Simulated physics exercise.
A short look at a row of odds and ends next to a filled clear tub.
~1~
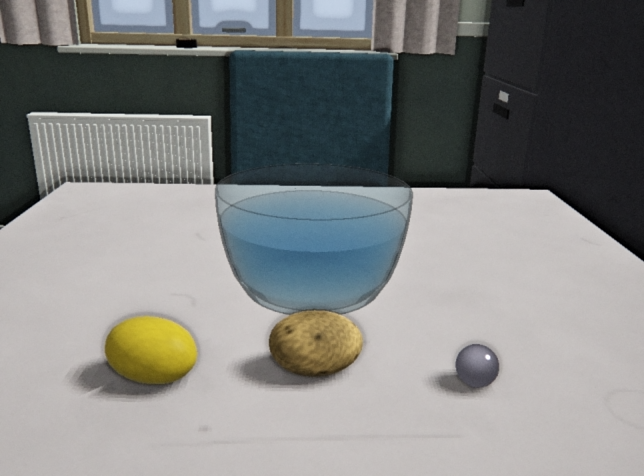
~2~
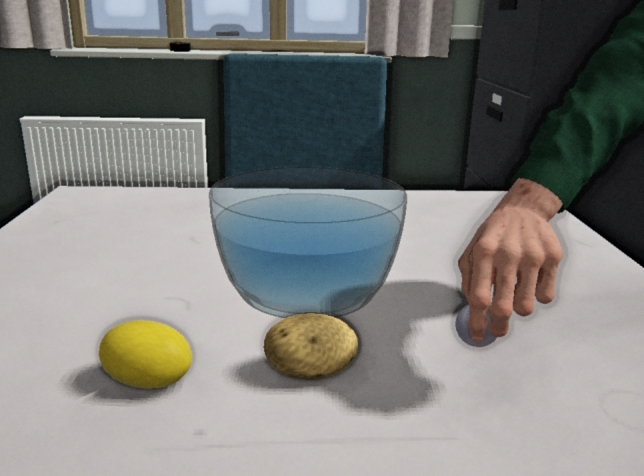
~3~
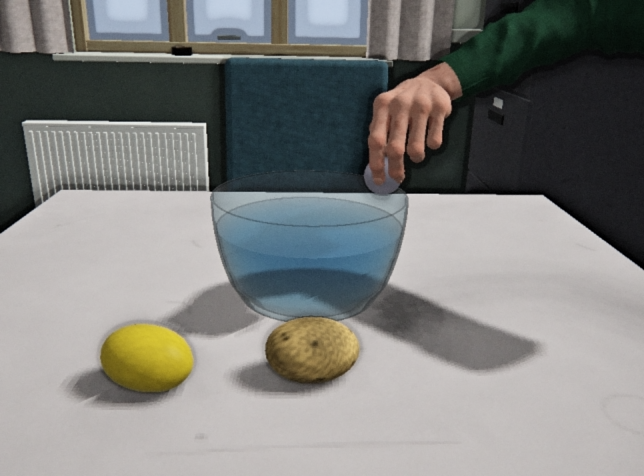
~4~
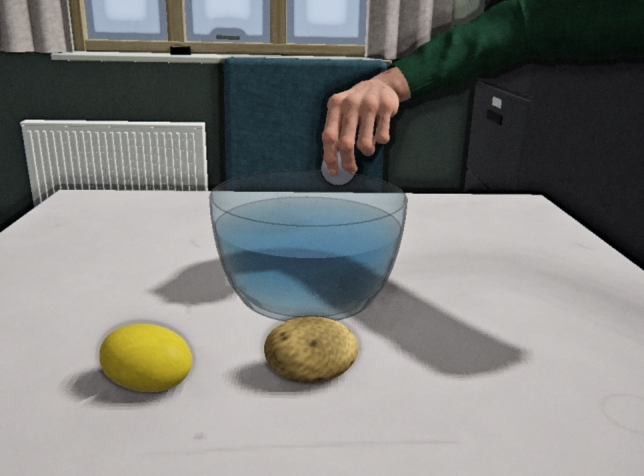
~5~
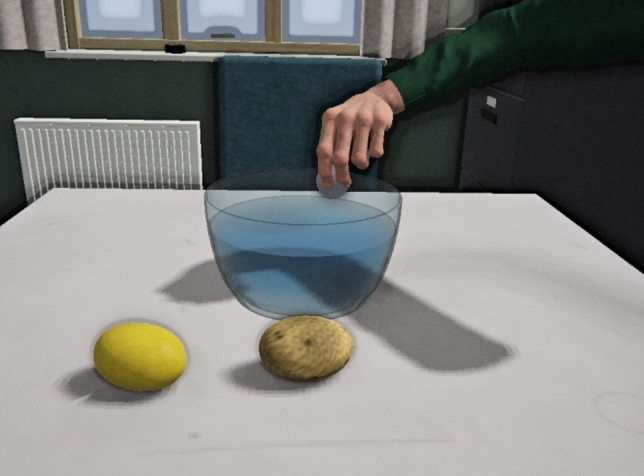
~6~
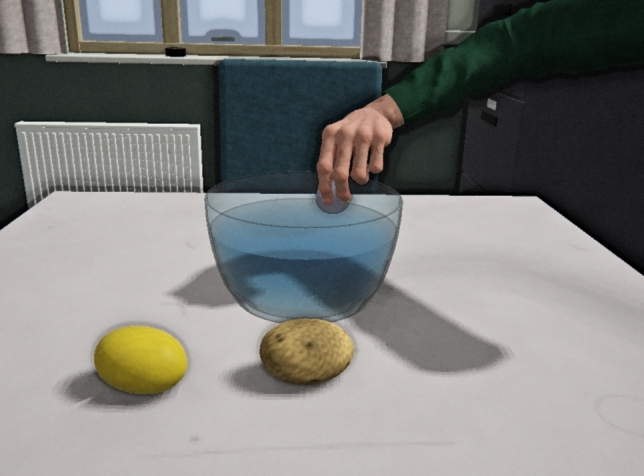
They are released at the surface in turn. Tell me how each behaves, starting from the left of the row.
Left floats; middle sinks; right sinks.
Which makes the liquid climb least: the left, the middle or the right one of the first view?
That is the one on the right.
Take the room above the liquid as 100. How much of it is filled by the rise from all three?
About 26 per cent.
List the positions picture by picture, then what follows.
The first picture shows the row from the left; lemon (150, 350); potato (315, 343); steel ball (478, 366).
The second picture shows a hand picks up the steel ball; steel ball (478, 325); potato (310, 346).
In the third picture, it is carried over; steel ball (383, 175); lemon (146, 358).
In the fourth picture, it is above the clear tub; steel ball (338, 168); potato (310, 350).
The fifth picture shows it comes down; steel ball (333, 181); lemon (139, 357).
In the sixth picture, it is just over the surface; lemon (140, 360); potato (306, 351); steel ball (333, 196).
Soon after, the steel ball goes to the bottom.
Later, the potato goes to the bottom.
In the end, the lemon floats; afloat, lemon.
